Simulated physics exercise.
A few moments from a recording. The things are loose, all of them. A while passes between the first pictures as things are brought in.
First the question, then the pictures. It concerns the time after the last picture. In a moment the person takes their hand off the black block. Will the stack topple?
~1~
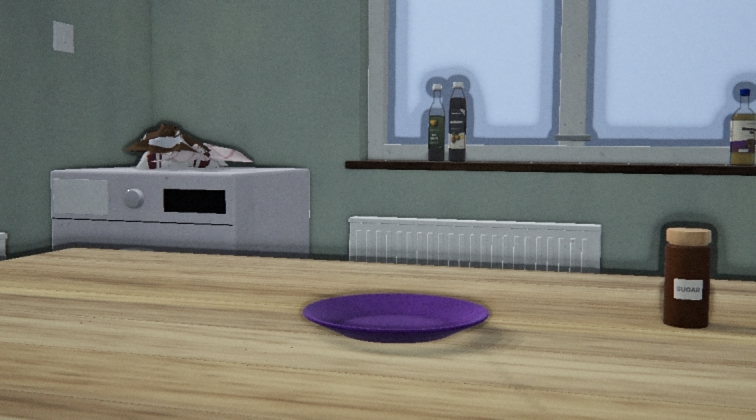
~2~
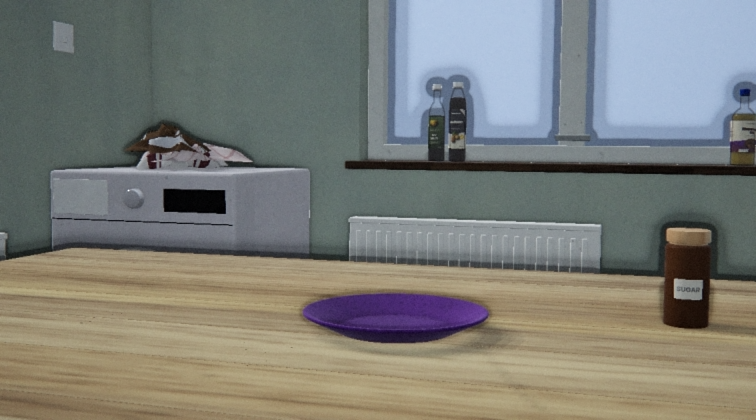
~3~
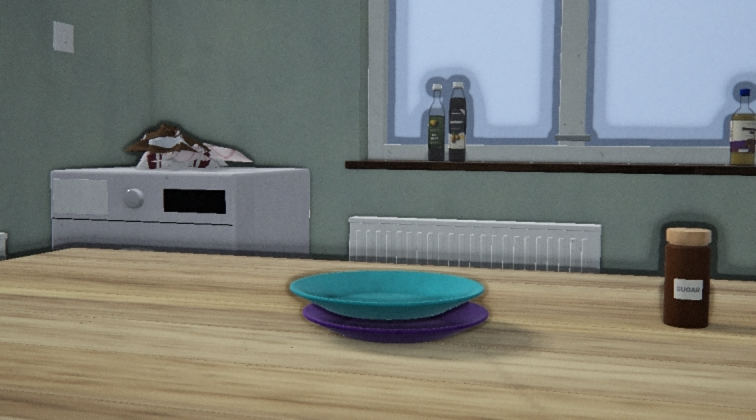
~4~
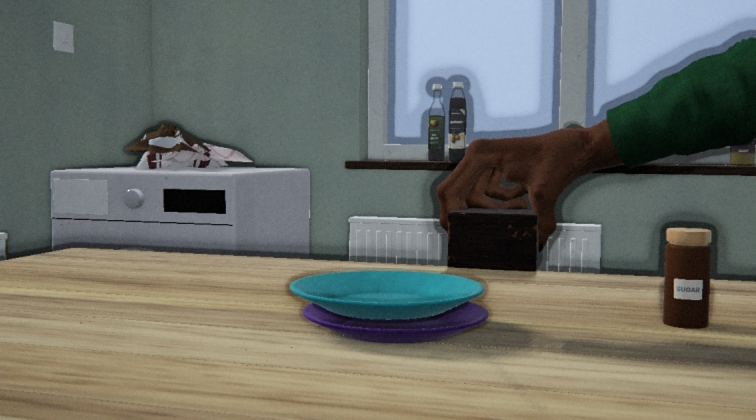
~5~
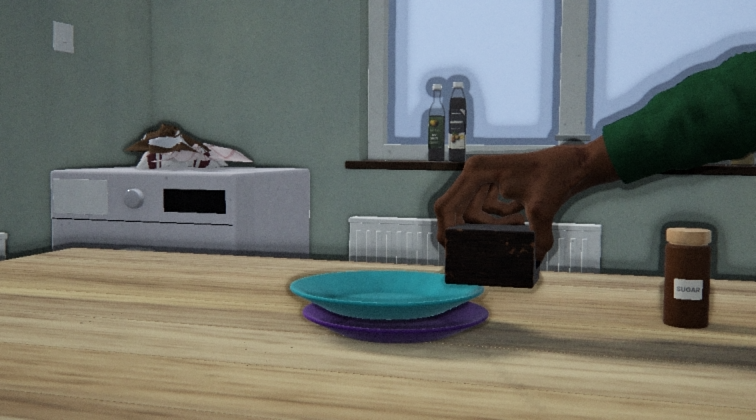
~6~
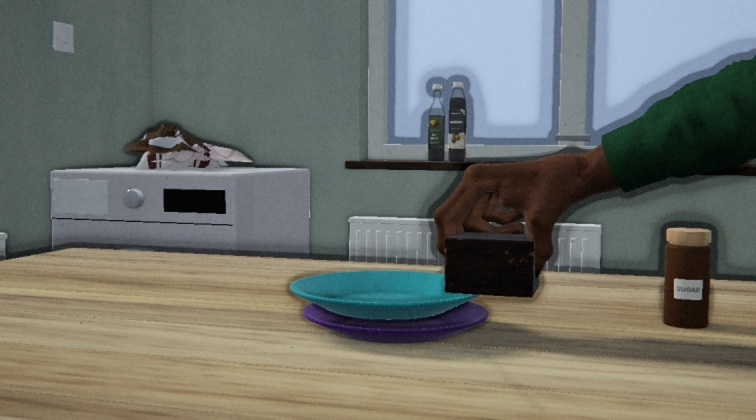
Yes, it topples.
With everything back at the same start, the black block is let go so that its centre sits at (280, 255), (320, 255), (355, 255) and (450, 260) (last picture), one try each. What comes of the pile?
Well, the first time it tips over, the second time it stays intact, the third time it stays intact, and the fourth time it stays intact.
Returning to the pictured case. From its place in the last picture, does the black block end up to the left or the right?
Result: Further right.
Then, 0.40 s after the last picture, black block on its side near (555, 297).
Then, 1.60 s after the last picture, black block on its side near (563, 299).
At rest, tipped over in the pile, black block; the other 3 in place. Seen from the same camera at the end, black block near (563, 299). The pile gives way.
